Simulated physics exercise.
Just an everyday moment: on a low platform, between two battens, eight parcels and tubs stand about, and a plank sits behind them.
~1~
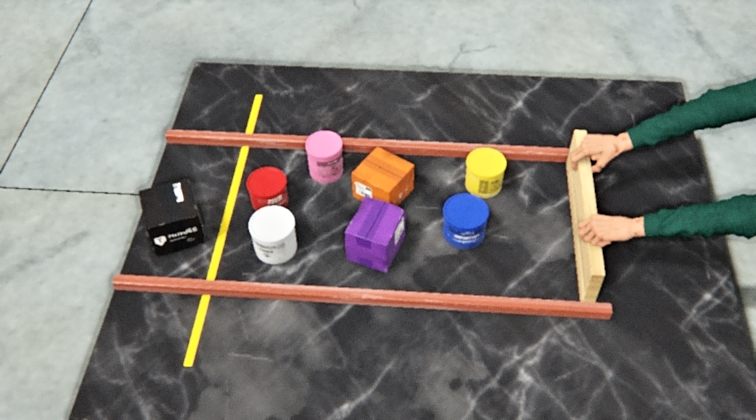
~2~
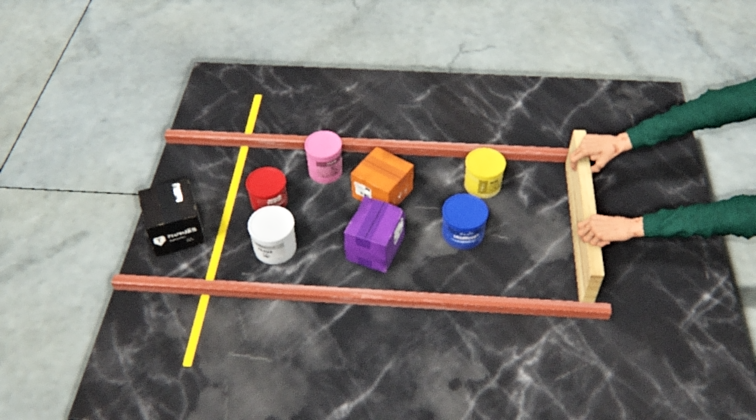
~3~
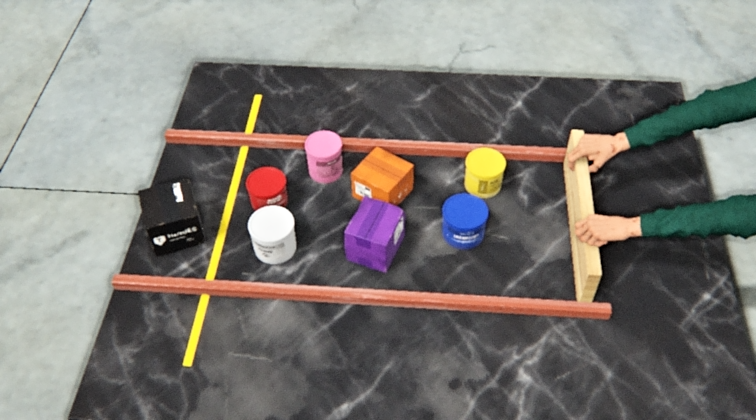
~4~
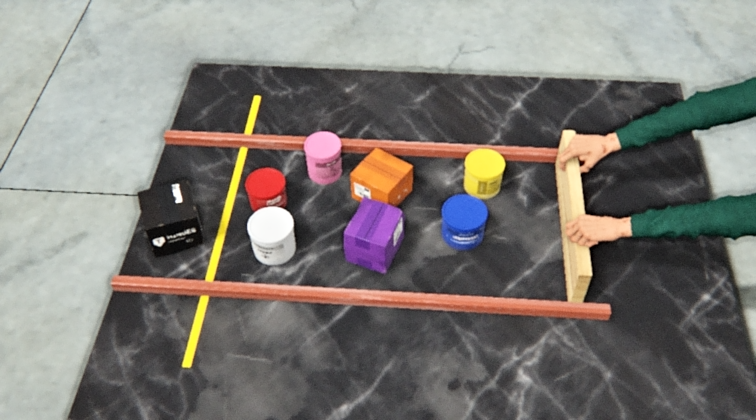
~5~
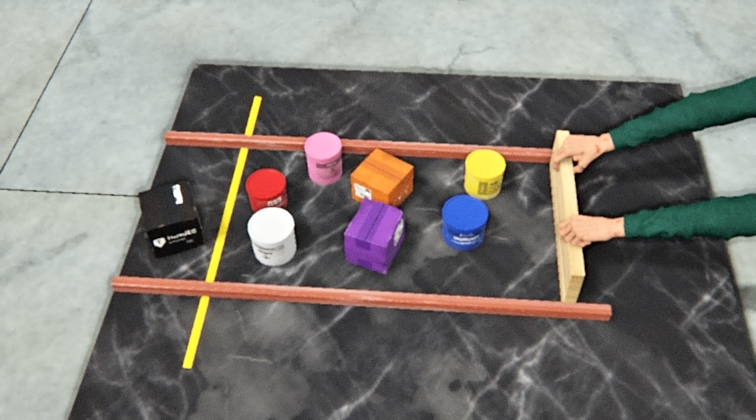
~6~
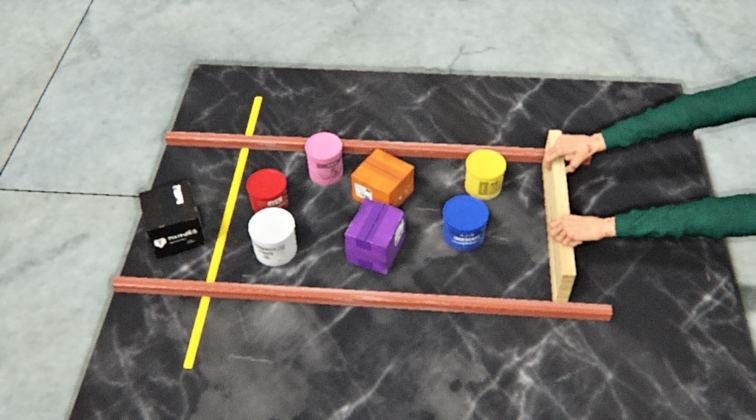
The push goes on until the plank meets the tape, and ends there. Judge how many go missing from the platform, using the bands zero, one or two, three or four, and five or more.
I expect only one or two to drop off the edge.
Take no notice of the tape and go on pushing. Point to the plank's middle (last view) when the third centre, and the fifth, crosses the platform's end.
First around (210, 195), then around (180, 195).
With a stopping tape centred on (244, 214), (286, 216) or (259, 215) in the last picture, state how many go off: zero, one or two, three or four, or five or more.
Well, in the order given, it's just one or two, none at all and none at all.
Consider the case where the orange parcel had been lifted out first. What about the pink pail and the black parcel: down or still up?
Result - pink pail: It stays aboard; black parcel: It comes off.
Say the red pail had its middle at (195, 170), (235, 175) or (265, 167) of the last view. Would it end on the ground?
Going through the three places, it is not lost; is not lost; is not lost.
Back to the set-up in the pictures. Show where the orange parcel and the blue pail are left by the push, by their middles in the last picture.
Middles: Around (195, 178) and around (202, 214).
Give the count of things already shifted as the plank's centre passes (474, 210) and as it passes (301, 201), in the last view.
At the first point the count is 2, at the second it's 7.
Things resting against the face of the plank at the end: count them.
At rest, 3 are in contact.
Soon after, none off yet; black parcel at rest near (173, 219); red pail at rest near (268, 193); white pail at rest near (274, 238).
Then, none off yet; black parcel at rest near (173, 219); red pail moved a little near (256, 196); white pail moved a little near (259, 233).
By the end, the number that fall off is one or two; fallen, black parcel.
